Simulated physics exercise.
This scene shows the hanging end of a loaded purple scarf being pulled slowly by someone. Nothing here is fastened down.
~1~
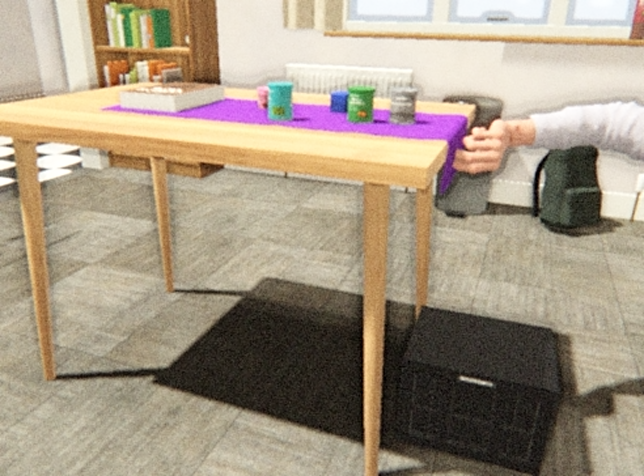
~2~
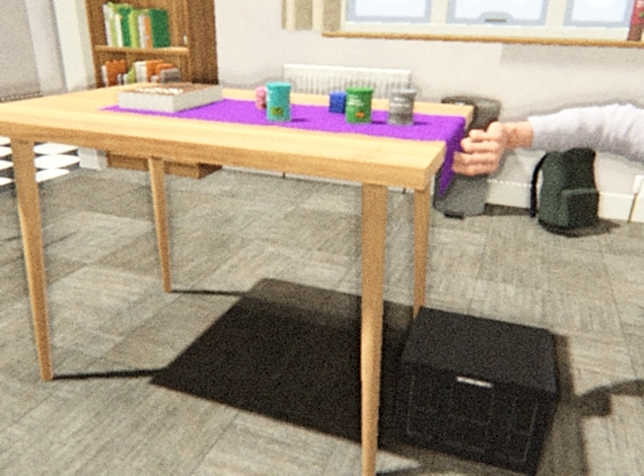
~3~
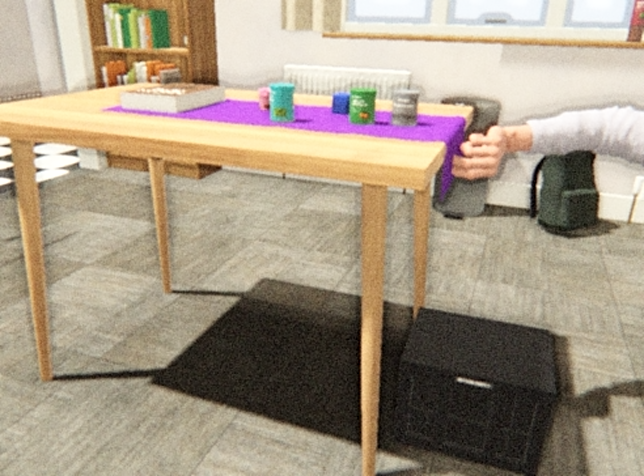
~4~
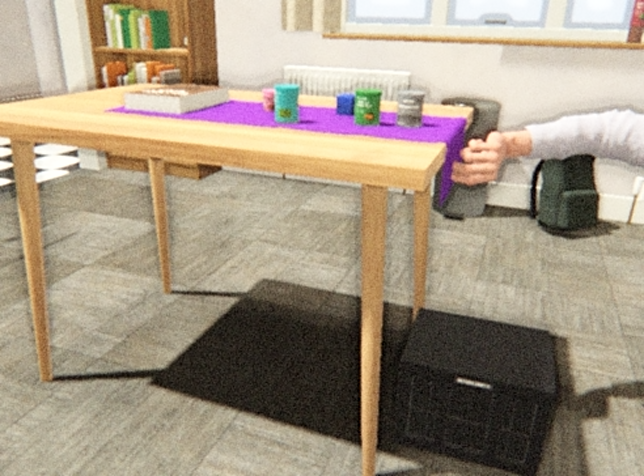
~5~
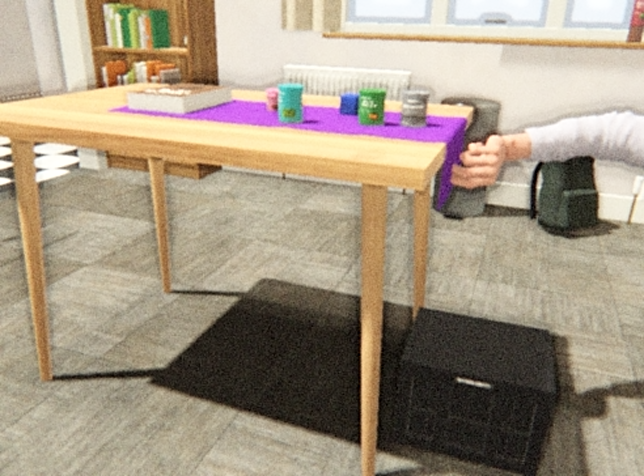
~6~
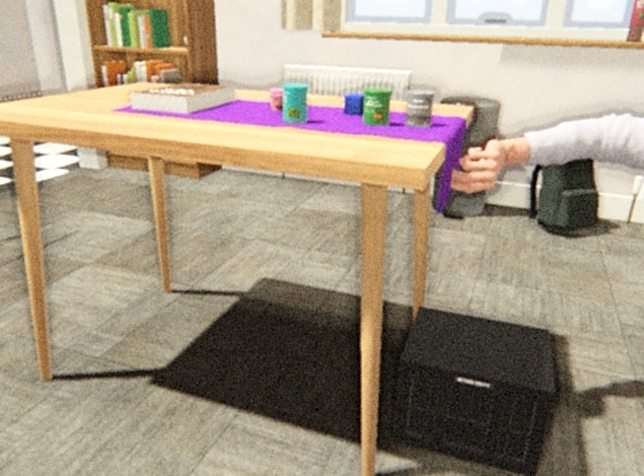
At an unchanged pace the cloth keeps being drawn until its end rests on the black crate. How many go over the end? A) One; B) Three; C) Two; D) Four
Answer: D.
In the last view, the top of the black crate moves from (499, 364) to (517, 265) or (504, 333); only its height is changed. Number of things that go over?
Counts: 1 / 3.
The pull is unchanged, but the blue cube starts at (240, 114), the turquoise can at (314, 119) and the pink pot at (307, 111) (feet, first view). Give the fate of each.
The blue cube would stay in place, the turquoise can would end up off, the pink pot would end up off.
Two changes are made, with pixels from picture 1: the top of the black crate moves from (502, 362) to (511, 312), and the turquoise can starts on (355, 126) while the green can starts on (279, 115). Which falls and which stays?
The turquoise can? Lost. The green can? Safe.
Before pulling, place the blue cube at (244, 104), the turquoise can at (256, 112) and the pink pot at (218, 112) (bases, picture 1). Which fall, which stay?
Of these three, the blue cube rides it out, the turquoise can rides it out, the pink pot rides it out.
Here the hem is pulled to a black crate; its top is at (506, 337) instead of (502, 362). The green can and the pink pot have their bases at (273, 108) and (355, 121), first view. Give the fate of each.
Note: Green can kept on top; pink pot lost.
Soon after, hem near (446, 235); grey can gone.
Then, hem near (442, 295); grey can, green can and blue cube gone.
Further on, hem on the crate; grey can, green can, blue cube and turquoise can gone.
At rest, hem on the crate; grey can, green can, blue cube and turquoise can gone. The count of fallen things is four.
